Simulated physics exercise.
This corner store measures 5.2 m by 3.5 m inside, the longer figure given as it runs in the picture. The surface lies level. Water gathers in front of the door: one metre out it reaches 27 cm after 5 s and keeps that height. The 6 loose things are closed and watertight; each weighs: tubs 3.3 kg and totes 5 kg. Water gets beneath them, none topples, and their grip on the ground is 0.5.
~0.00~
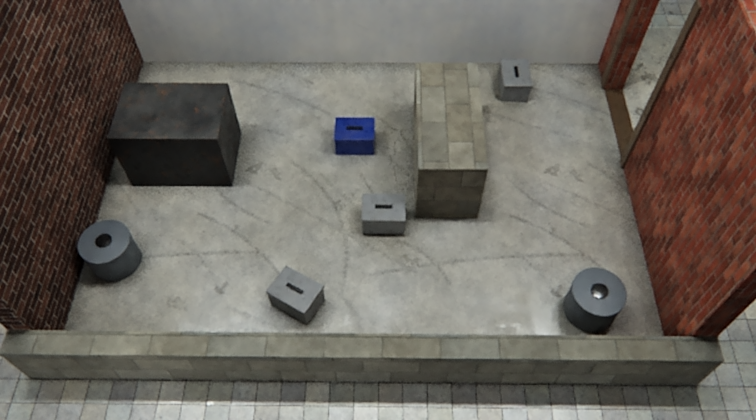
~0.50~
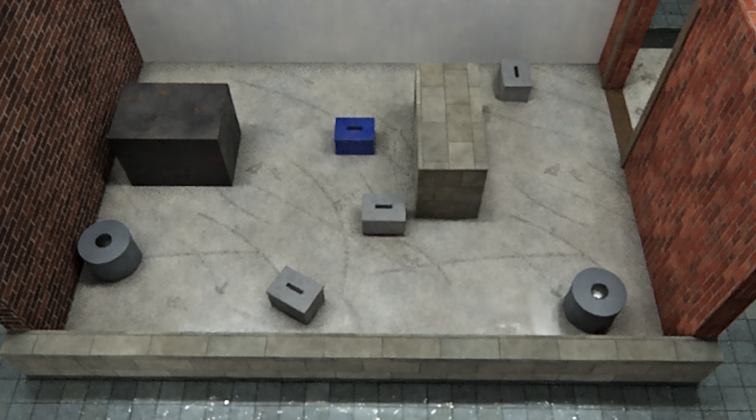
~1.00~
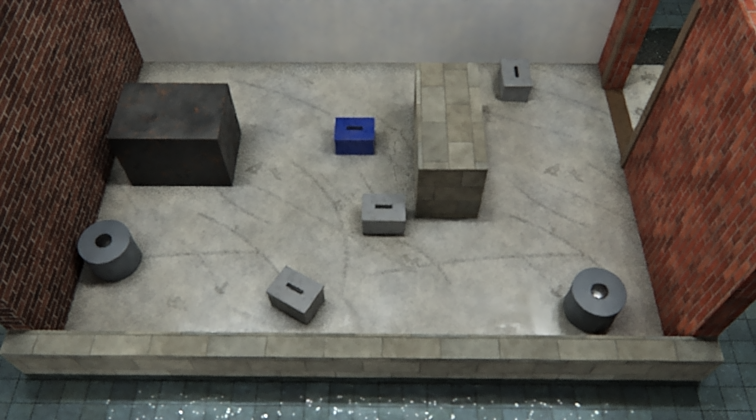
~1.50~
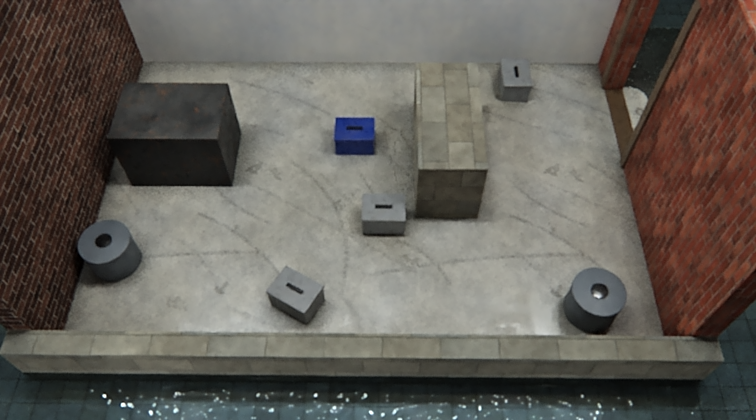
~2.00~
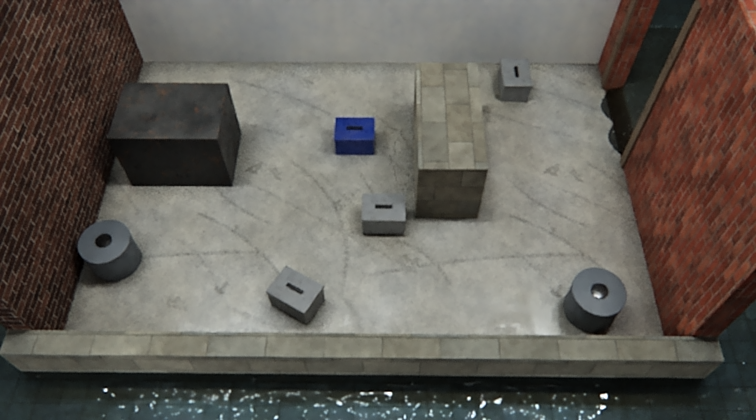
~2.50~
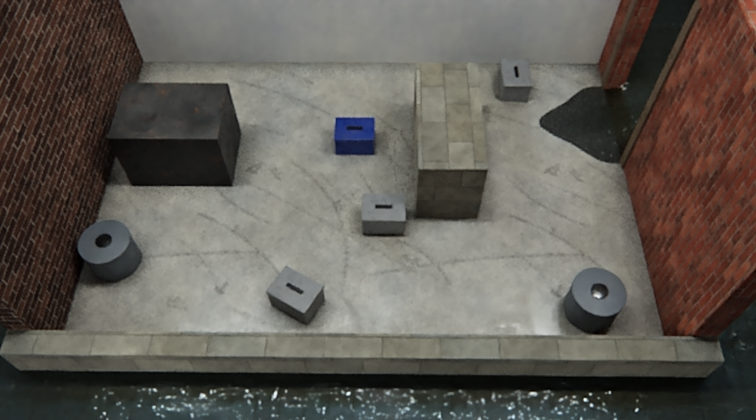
In the video, dark water rises over the paving outside a walled room holding gray tubs, gray totes and one blue tote, then enters through the doorway at right and spreads a small pool across the floor; the objects stay still.
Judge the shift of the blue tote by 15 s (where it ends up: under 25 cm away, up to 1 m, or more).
Blue tote is nudged along.
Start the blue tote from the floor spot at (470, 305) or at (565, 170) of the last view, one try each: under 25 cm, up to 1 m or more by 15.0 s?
In that order: It ends far away; it moves a short way.
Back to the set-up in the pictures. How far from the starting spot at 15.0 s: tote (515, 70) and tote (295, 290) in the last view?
In turn: 400 cm, 100 cm.
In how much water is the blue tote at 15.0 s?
Roughly 10 cm.
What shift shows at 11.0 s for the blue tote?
Roughly 40 cm by then.
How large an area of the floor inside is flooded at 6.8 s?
Roughly 11.0 m2.
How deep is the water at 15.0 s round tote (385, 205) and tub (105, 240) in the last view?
About 10 and 14 cm.
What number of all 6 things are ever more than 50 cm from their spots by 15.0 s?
That makes 6.
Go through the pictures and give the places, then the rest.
The blue tote at (355, 128) rests on the ground; water covers 0.0 m2; 0 of 6 have shifted, in the first frame.
The blue tote at (355, 128), on the bottom; 0.0 m2 under water; 0 of 6 have shifted, in the second frame.
The blue tote at (355, 128), on the bottom; water covers 0.0 m2; 0 of 6 have shifted, in the third frame.
The blue tote at (355, 128) rests on the ground; water covers 0.0 m2; 0 of 6 have shifted, in the fourth frame.
The blue tote at (355, 128), on the bottom; 0.0 m2 under water; 0 of 6 have shifted, in the fifth frame.
The blue tote at (355, 128), on the bottom; water covers 0.5 m2; 0 of 6 have shifted, in the sixth frame.
After 3.5 s the blue tote is near (355, 128), 0.0 m from its start, aground; 0 afloat.
After 6.8 s the blue tote is near (353, 135), 0.1 m from its start, aground; 1 afloat.
After 11.0 s the blue tote is near (383, 149), 0.4 m from its start, afloat; 5 afloat.
After 15.0 s the blue tote is near (291, 137), 0.6 m from its start, afloat; 6 afloat.
